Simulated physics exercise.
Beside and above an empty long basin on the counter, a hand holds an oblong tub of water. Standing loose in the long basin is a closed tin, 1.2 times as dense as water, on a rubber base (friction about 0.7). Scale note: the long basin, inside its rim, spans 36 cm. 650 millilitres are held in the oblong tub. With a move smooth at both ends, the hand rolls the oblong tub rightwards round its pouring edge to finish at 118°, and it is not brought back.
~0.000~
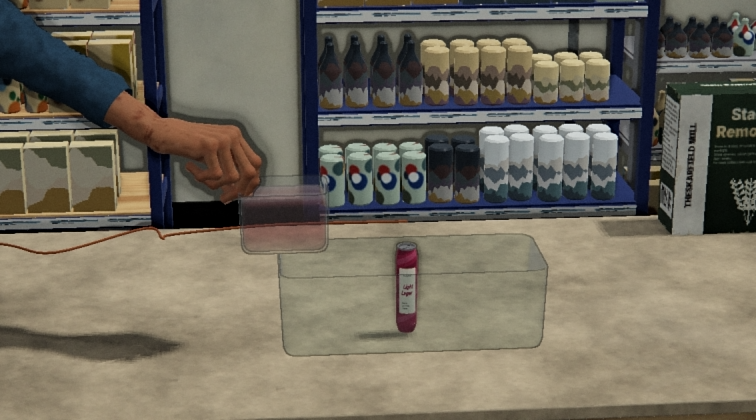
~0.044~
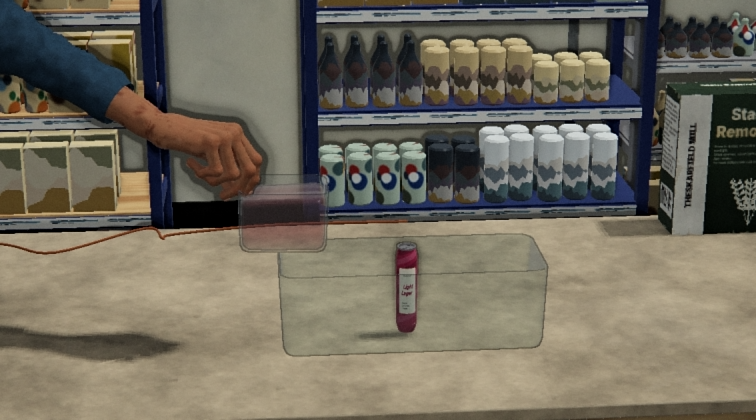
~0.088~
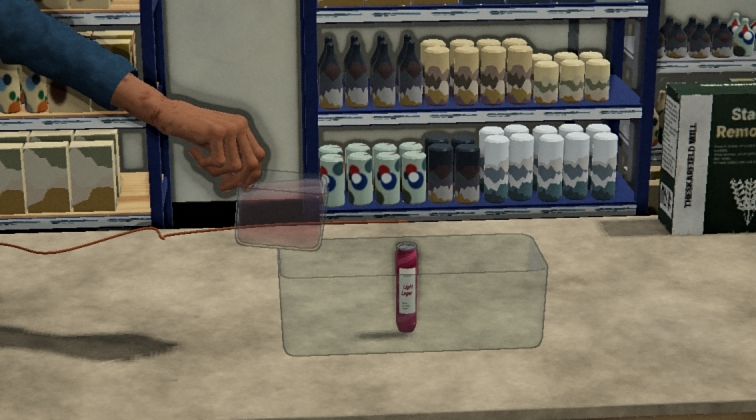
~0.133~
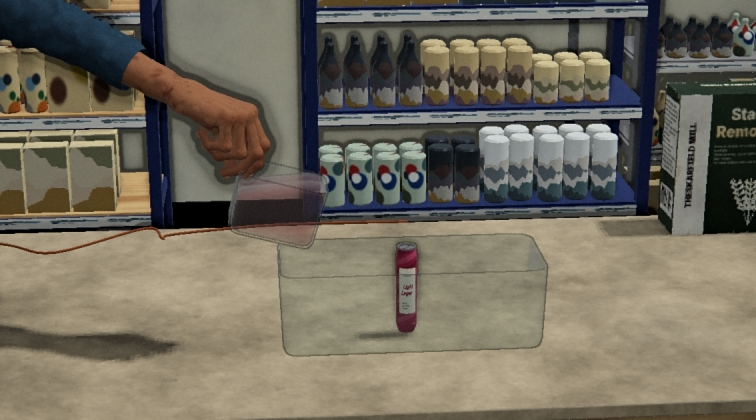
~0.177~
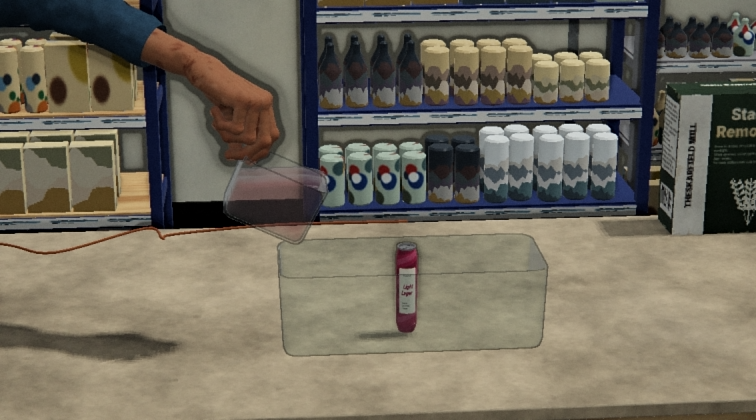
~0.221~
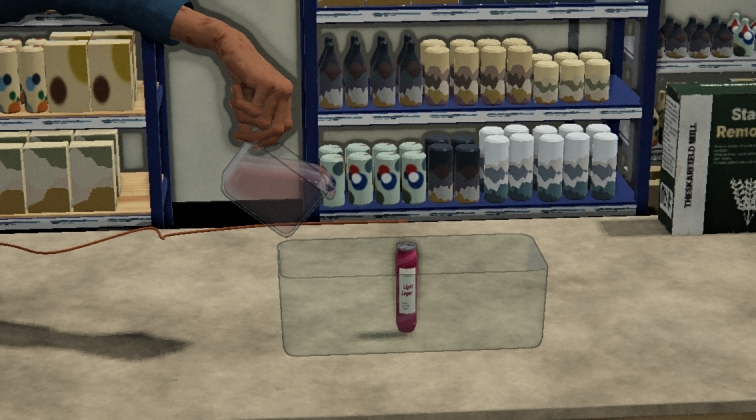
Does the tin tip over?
Yes, I expect it will tip over.
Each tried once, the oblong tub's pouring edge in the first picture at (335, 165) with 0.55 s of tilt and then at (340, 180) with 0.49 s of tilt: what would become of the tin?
Trial 1 - tin stays standing; trial 2 - tin stays standing.
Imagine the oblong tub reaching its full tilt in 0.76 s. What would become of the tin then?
The tin tips over.
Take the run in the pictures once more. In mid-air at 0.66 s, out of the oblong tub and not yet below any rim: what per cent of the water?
Airborne share: Near 8 %.
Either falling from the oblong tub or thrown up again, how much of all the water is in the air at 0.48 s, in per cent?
Roughly 50 %.
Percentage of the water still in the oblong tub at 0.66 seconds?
I reckon near 2 per cent still sits there.
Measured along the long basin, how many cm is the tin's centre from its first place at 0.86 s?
Roughly 8 cm.
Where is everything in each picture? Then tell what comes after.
The first picture shows tilt 0°; pouring edge (327, 186); surface from (241, 194) to (326, 192); the long basin's rim runs from (279, 260) to (539, 253); the tin's top is at (407, 250).
The second picture shows tilt 2°; pouring edge (327, 186); surface from (241, 195) to (325, 191).
The third picture shows tilt 7°; pouring edge (327, 186); surface from (240, 192) to (325, 186).
The fourth picture shows tilt 15°; pouring edge (326, 186); surface from (237, 187) to (325, 181).
The fifth picture shows tilt 26°; pouring edge (326, 186); surface from (234, 177) to (326, 181); 2 per cent is over the edge.
The sixth picture shows tilt 39°; pouring edge (325, 187); surface from (229, 169) to (321, 177); 5 per cent is over the edge.
After 0.48 s the tilt is 110° and 35 per cent is still to pour; the tin stands where it began.
After 0.66 s the tilt is 118° and 2 per cent is still to pour; the tin leans 27°.
After 0.86 s the tilt is 118° and 0 per cent is still to pour; the tin lies on its side.
After 1.07 s the tilt is 118° and 0 per cent is still to pour; the tin lies on its side.
In the end the tin lies on its side.
